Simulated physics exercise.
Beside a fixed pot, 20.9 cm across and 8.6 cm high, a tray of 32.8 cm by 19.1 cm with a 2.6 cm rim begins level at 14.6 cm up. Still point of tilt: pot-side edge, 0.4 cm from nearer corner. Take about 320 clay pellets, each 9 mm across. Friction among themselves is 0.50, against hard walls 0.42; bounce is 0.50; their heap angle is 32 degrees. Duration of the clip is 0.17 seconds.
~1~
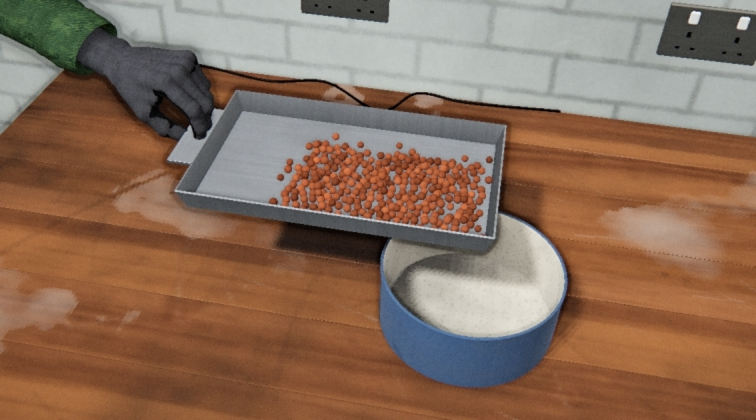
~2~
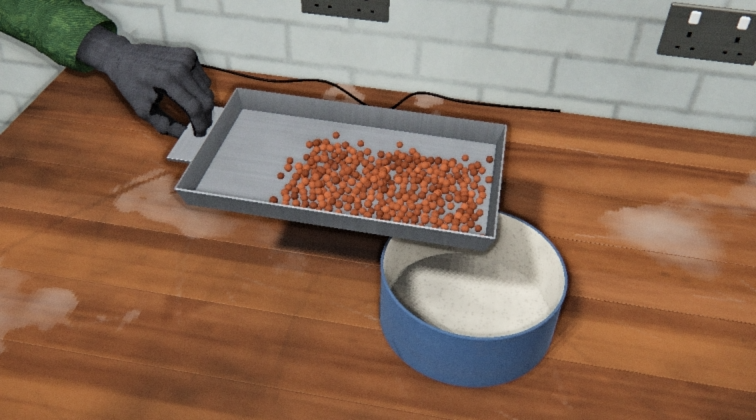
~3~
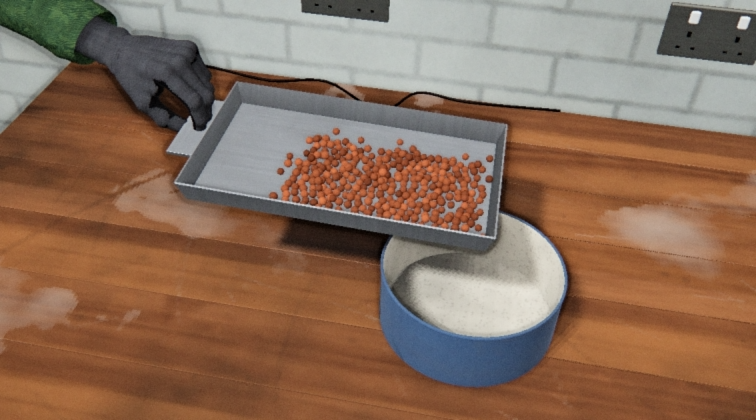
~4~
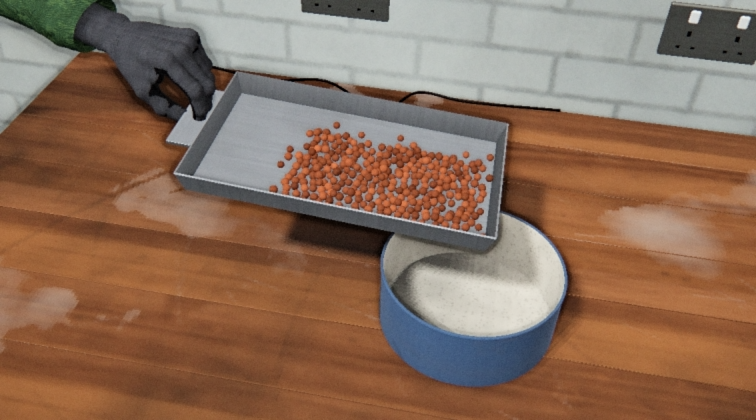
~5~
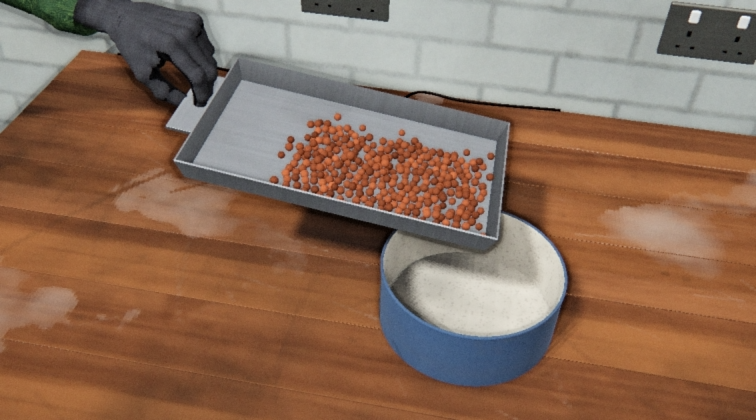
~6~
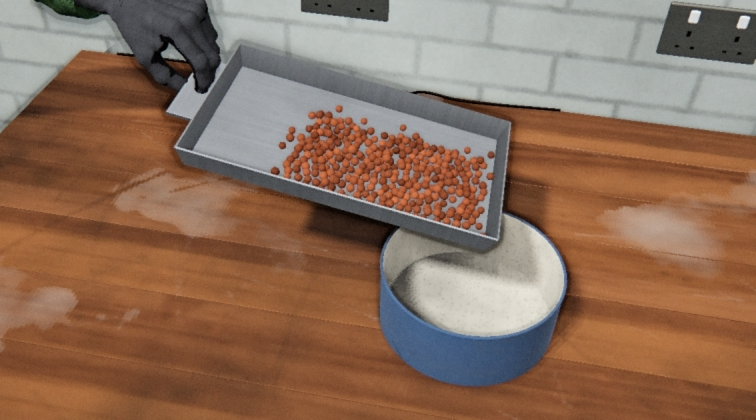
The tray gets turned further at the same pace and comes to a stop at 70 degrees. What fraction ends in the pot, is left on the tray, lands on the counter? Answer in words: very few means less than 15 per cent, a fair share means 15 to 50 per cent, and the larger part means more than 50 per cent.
Pot: A fair share. Tray: The larger part. Counter: Very few.
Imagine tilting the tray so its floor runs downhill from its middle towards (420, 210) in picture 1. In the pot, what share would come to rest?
Estimate: Some 50 per cent.
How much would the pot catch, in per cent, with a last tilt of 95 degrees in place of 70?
In that case, near 70 percent.
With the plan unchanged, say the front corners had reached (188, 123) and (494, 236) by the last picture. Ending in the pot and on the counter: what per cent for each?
That works out as pot 35 and counter 20.
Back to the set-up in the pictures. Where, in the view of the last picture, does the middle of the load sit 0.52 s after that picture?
Look about (476, 157) in the last view.
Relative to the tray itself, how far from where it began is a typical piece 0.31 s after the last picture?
By then it sits near 3 cm from where it began.
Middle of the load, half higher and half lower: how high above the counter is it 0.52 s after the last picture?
Around 22 cm up.
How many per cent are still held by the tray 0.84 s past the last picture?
It works out to near 90 per cent of the load.
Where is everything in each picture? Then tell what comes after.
Tray tilt 0 degrees, front corners at (184, 187) and (487, 232); middle of the pieces at (383, 184); pot at (473, 266), in the first picture.
Tray tilt 0 degrees, front corners at (184, 185) and (488, 232); middle of the pieces at (384, 183), in the second picture.
Tray tilt 2 degrees, front corners at (184, 180) and (488, 232); middle of the pieces at (384, 181), in the third picture.
Tray tilt 4 degrees, front corners at (184, 170) and (489, 232), lowest corner right front; middle of the pieces at (384, 177), in the fourth picture.
Tray tilt 7 degrees, front corners at (184, 157) and (491, 232), lowest corner right front; middle of the pieces at (385, 172), in the fifth picture.
Tray tilt 11 degrees, front corners at (185, 145) and (492, 233), lowest corner right front; middle of the pieces at (387, 167); pot at (473, 265), in the sixth picture.
Then, 0.31 s after the last picture, tilt 40 degrees; the tray holds 100 %, the pot 0 %.
Then, 0.52 s after the last picture, tilt 60 degrees; the tray holds 100 %, the pot 0 %.
Then, 0.84 s after the last picture, tilt 70 degrees; the tray holds 90 %, the pot 5 %.
In the end, pot 30 %, tray 65 %, counter 5 %.
